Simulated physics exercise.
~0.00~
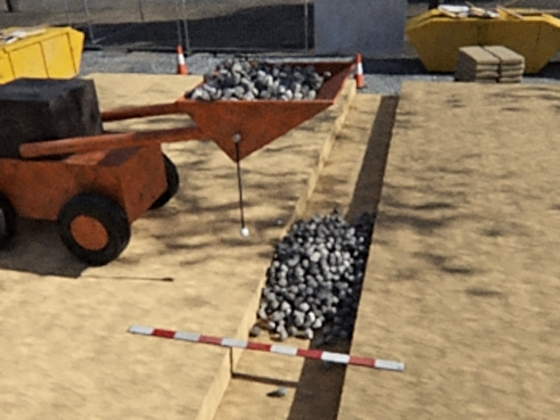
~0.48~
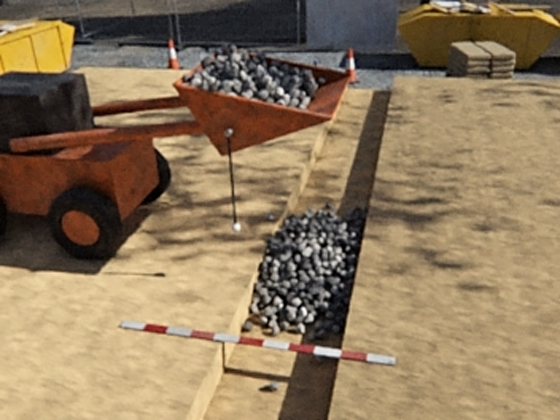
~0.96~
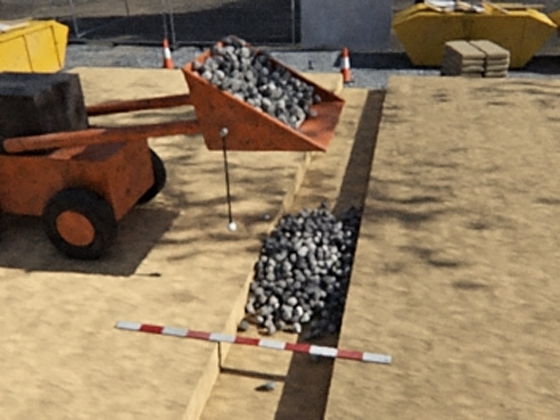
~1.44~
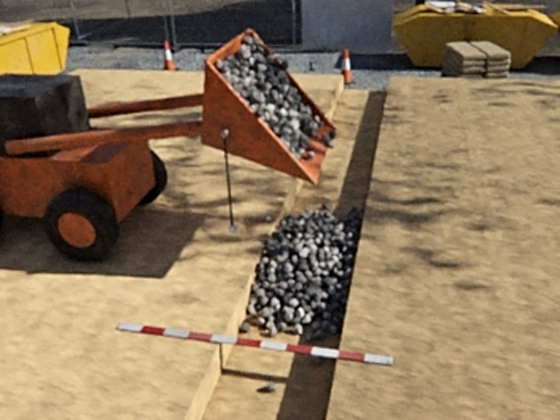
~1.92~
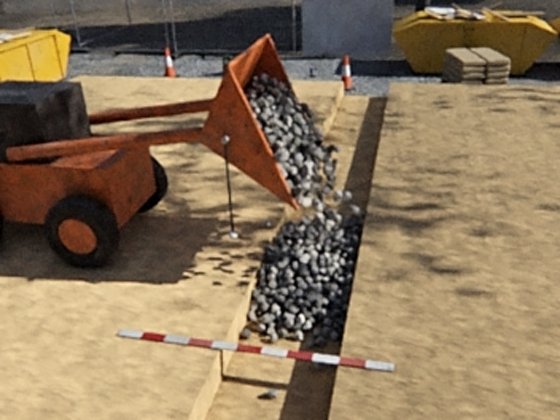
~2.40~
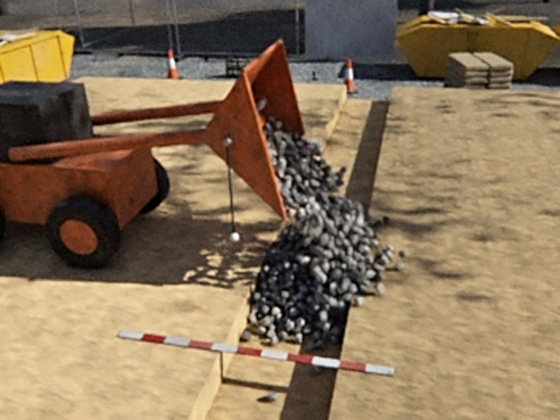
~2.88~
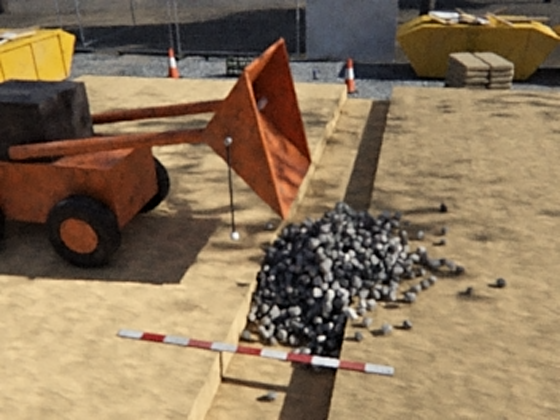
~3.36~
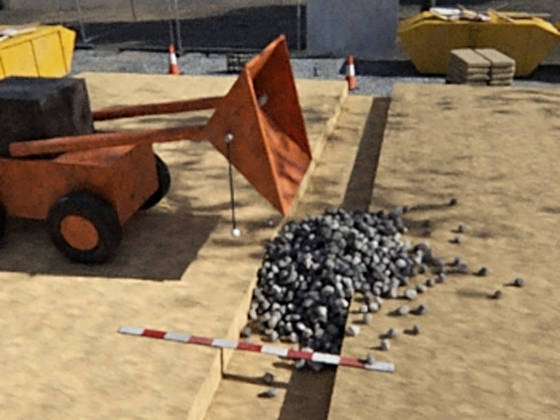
An orange loader tips its bucket of grey stones into a trench, some scattering beyond it.
